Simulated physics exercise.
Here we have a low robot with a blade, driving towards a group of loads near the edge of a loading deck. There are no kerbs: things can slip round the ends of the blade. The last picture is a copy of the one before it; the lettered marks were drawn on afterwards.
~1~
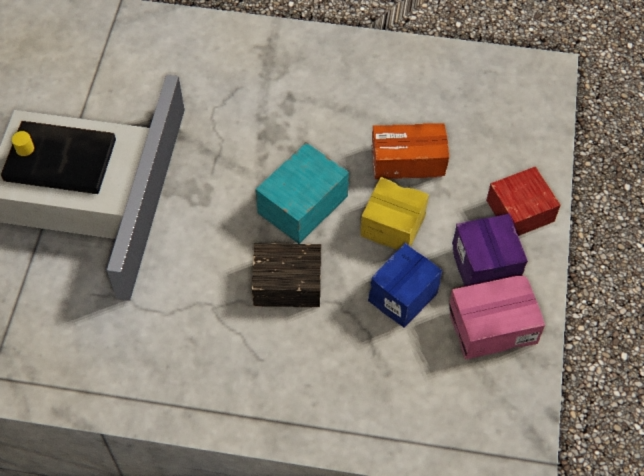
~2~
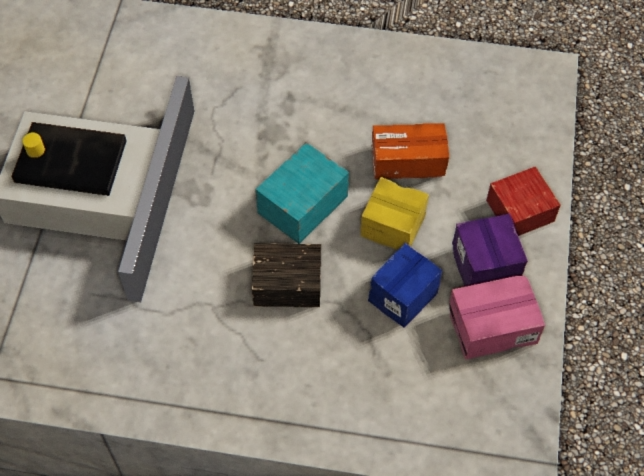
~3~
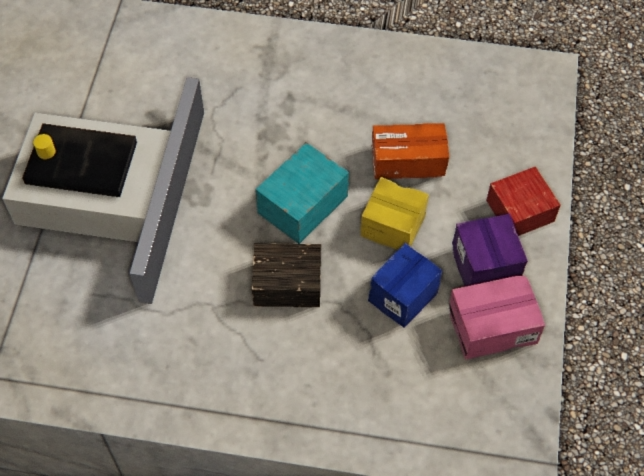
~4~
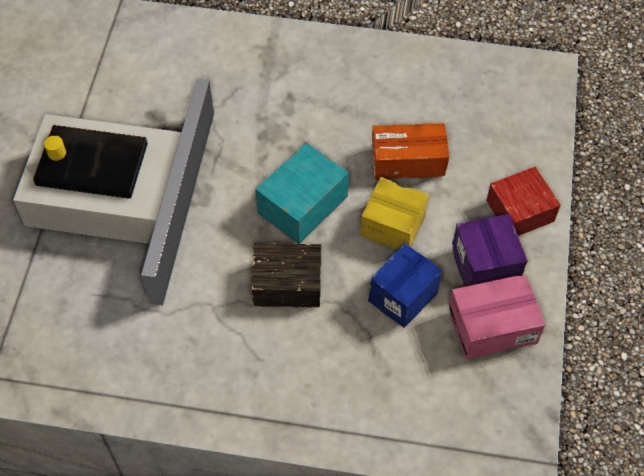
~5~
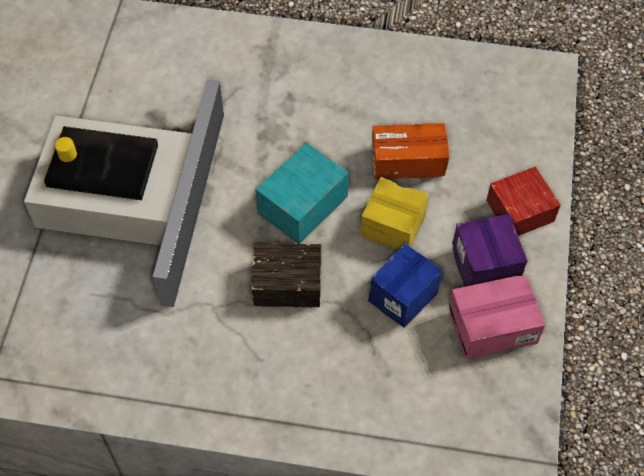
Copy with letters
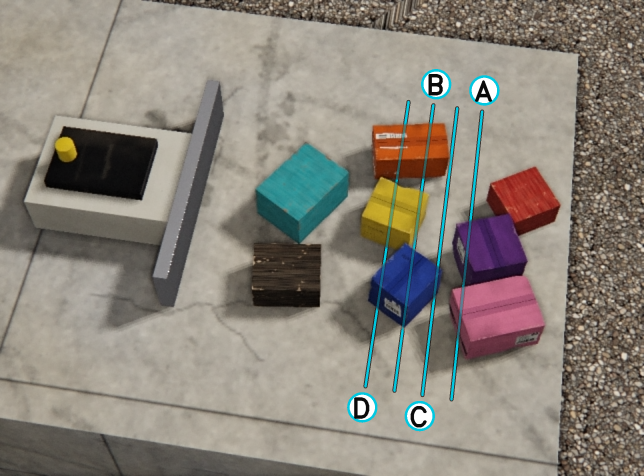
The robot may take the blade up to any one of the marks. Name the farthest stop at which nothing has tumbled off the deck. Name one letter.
Stop at B.
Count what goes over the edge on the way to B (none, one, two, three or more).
By then, none.
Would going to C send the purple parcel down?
By then, yes.
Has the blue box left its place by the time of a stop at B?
Yes.
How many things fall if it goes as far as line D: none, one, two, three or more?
In all, none.
On the marked copy, A at (468, 244); B at (415, 237); C at (441, 240); D at (389, 233).
Taking B. A third of the way, robot (190, 174); black crate (296, 278); turquoise crate (319, 192).
Two thirds of the way, robot (271, 185); pink parcel (506, 320); purple parcel (495, 255).
When it is over, robot (332, 193); pink parcel (564, 328); purple parcel (556, 263); nothing has fallen.
As for the rest, A drops the purple parcel and pink parcel; C drops the purple parcel and pink parcel; D is safe but short.
